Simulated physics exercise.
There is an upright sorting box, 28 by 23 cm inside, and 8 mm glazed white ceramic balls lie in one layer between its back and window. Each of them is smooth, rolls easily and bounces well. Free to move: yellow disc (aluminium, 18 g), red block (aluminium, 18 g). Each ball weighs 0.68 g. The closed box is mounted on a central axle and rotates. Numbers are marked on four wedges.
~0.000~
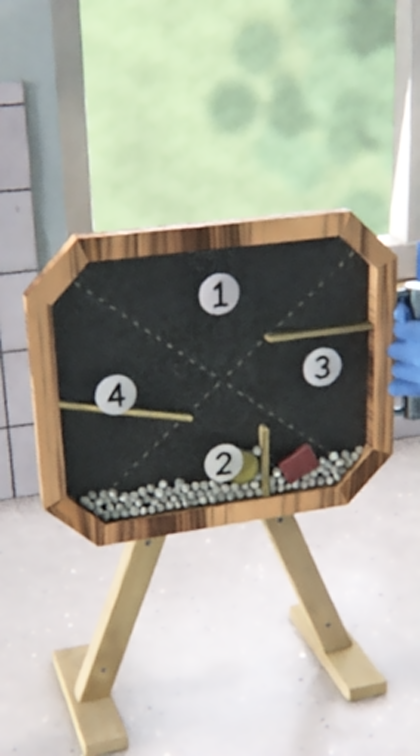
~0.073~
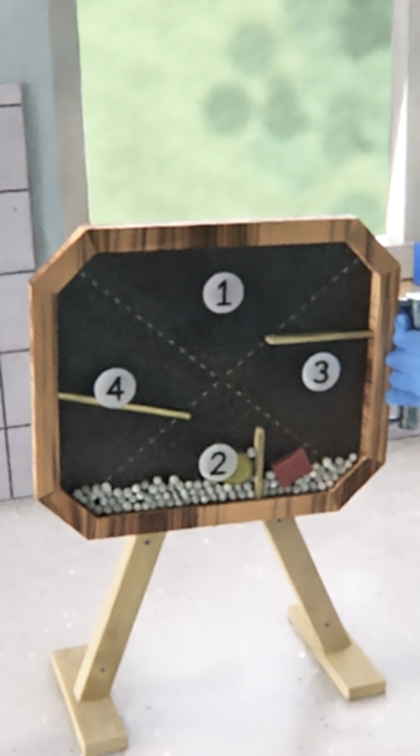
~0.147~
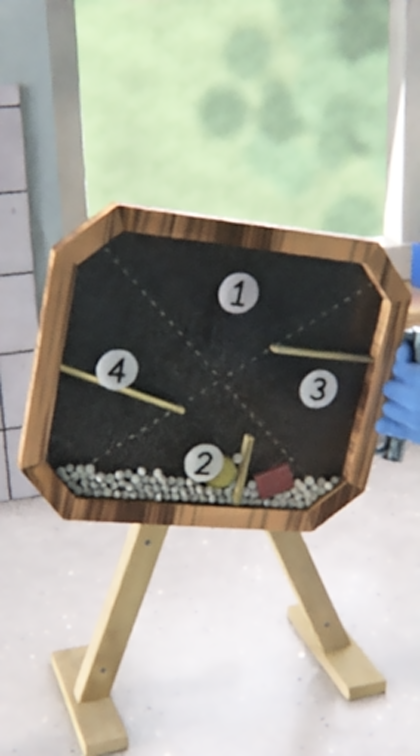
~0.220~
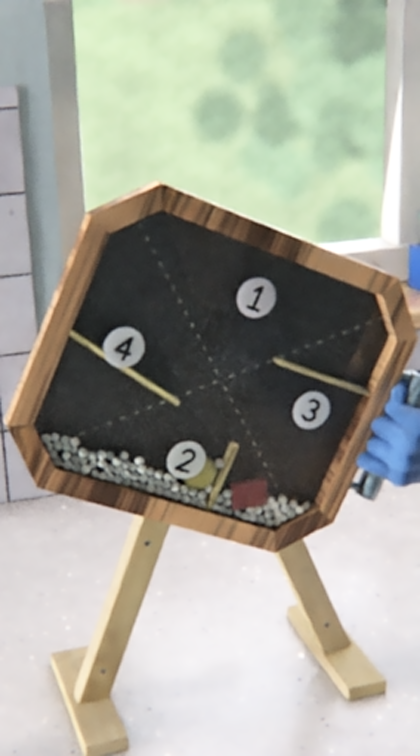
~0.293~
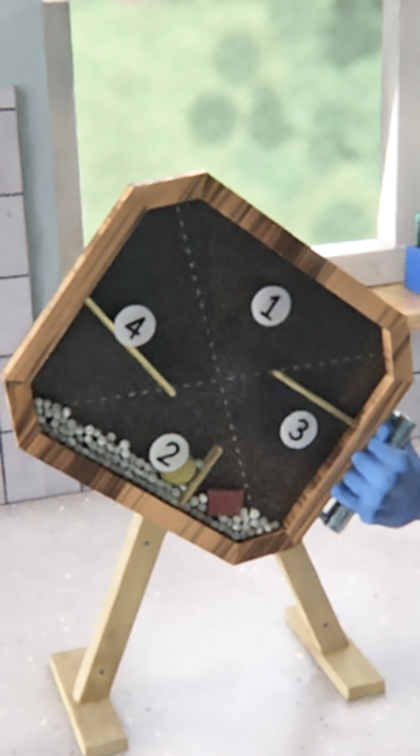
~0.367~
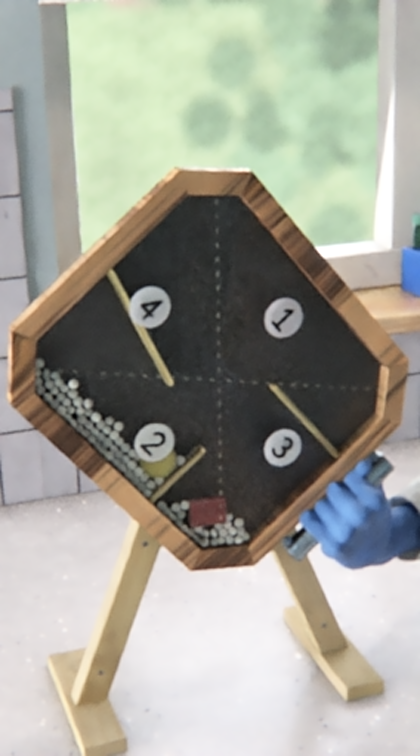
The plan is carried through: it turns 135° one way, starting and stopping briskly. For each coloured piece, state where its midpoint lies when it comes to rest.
At rest, red block at 3, yellow disc at 3.
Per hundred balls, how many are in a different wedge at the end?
Something near 95 per cent end up elsewhere.
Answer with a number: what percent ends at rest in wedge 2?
Around 0 in a hundred.
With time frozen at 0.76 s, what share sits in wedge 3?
About 45 percent of the load.
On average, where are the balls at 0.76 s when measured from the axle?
The middle sits around 7 cm left and 3 cm below.
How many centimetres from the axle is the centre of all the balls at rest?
Some 6 cm left and 10 cm below.
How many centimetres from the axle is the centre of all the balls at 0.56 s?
9 cm left, 3 cm below.
After 0.56 s, it stands 84° clockwise; the balls' middle is 9 cm left of and 3 cm below the centre; no. 2, 80 %, no. 3, 20 %; yellow disc in no. 2; red block in no. 3.
After 0.76 s, it stands 119° clockwise; the balls' middle is 7 cm left of and 3 cm below the centre; no. 1, 5 %, no. 2, 50 %, no. 3, 45 %; yellow disc in no. 2; red block in no. 3.
After 0.92 s, it stands 135° clockwise; the balls' middle is 5 cm left of and 6 cm below the centre; no. 1, 25 %, no. 2, 15 %, no. 3, 65 %; yellow disc in no. 3; red block in no. 3.
At rest by 2.0 s, it stands 135° clockwise; no. 1, 15 %, no. 2, 0 %, no. 3, 85 %, no. 4, 0 %; yellow disc in no. 3; red block in no. 3.
